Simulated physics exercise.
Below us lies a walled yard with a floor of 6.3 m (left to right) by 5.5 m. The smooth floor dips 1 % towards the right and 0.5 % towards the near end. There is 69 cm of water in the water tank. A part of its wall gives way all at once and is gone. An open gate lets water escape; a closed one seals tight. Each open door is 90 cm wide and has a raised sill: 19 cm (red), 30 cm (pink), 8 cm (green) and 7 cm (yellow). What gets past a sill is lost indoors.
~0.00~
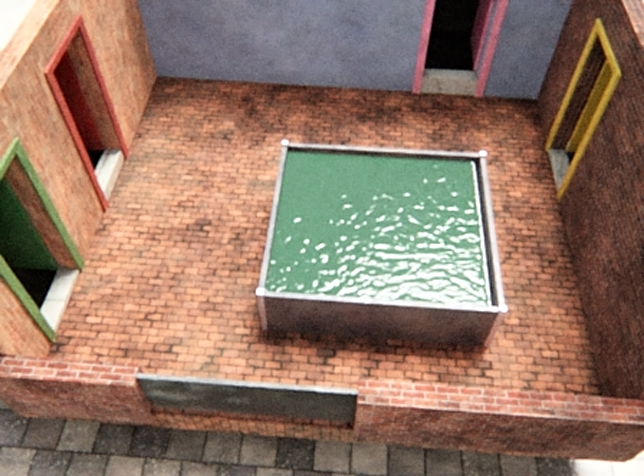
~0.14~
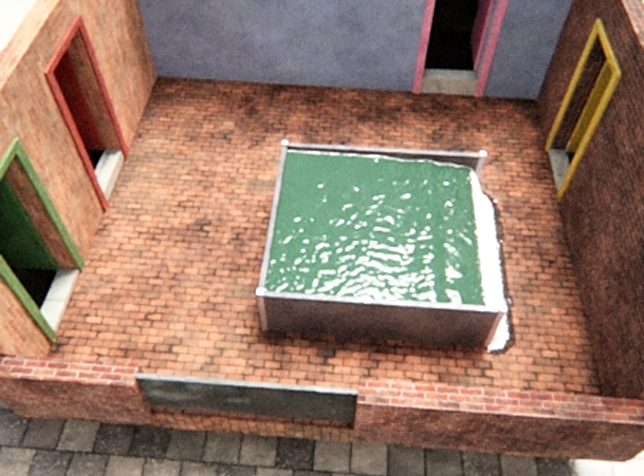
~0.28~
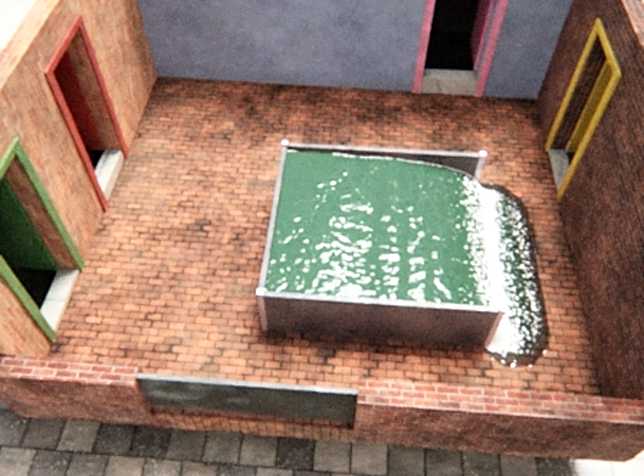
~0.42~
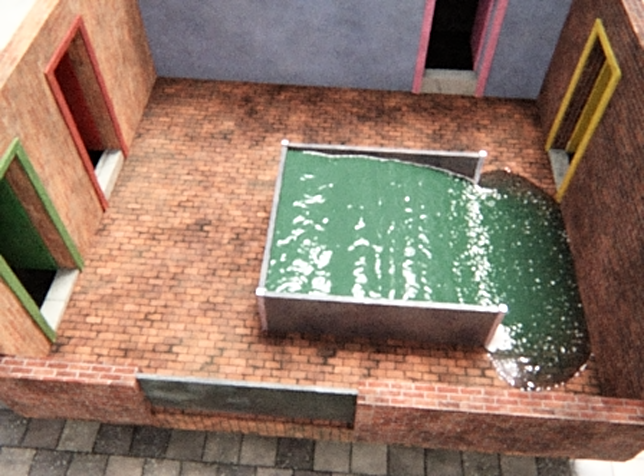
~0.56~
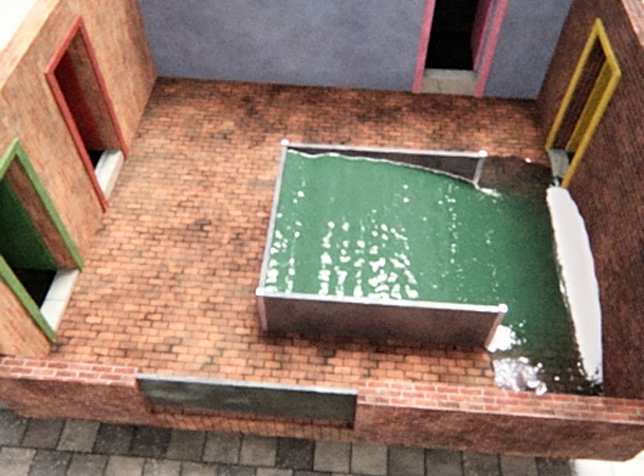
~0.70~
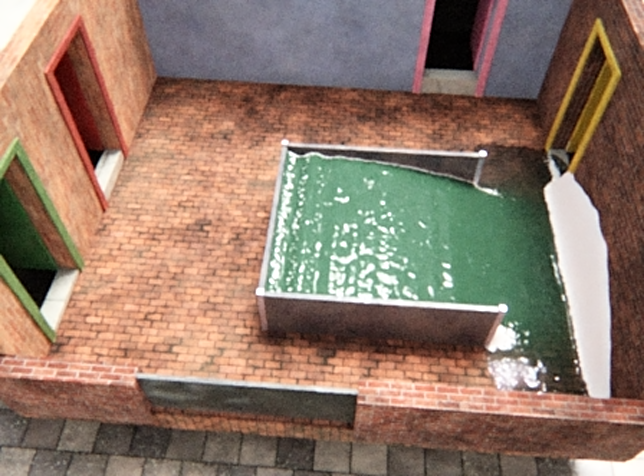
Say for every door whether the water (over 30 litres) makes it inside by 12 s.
Within that time: At the red door it does not reach the limit; at the pink door it stays under the limit; at the green door it exceeds the limit; at the yellow door it exceeds the limit.
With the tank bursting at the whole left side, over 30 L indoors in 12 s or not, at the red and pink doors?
Then: Red past it, pink below.
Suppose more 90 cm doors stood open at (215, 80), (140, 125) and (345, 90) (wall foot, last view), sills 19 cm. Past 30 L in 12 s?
In turn: Under, not over, below.
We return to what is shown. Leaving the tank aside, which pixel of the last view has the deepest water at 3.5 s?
At about (37, 383).
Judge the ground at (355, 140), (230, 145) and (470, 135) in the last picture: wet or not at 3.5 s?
In turn: Flooded, dry, wet.
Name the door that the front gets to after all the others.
Last comes the red one.
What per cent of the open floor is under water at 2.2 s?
Near 35 per cent is wet.
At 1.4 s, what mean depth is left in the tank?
About 40 cm.
After 1.4 s water covers 20 % of the floor and is deepest (62 cm) near (595, 428); red door not reached, pink door not reached, green door not reached, yellow door 23 cm at the sill, 31 L in.
After 2.2 s water covers 35 % of the floor and is deepest (58 cm) near (595, 428); red door not reached, pink door 18 cm at the sill, 0 L in, green door not reached, yellow door 22 cm at the sill, 102 L in.
After 3.5 s water covers 65 % of the floor and is deepest (48 cm) near (37, 383); red door not reached, pink door 23 cm at the sill, 0 L in, green door 16 cm at the sill, 9 L in, yellow door 16 cm at the sill, 187 L in.
After 7.0 s water covers 100 % of the floor and is deepest (21 cm) near (221, 83); red door 12 cm at the sill, 1 L in, pink door 11 cm at the sill, 0 L in, green door 12 cm at the sill, 138 L in, yellow door 12 cm at the sill, 261 L in.
After 12.0 s water covers 100 % of the floor and is deepest (18 cm) near (53, 385); red door 9 cm at the sill, 1 L in, pink door 12 cm at the sill, 0 L in, green door 12 cm at the sill, 154 L in, yellow door 17 cm at the sill, 336 L in.
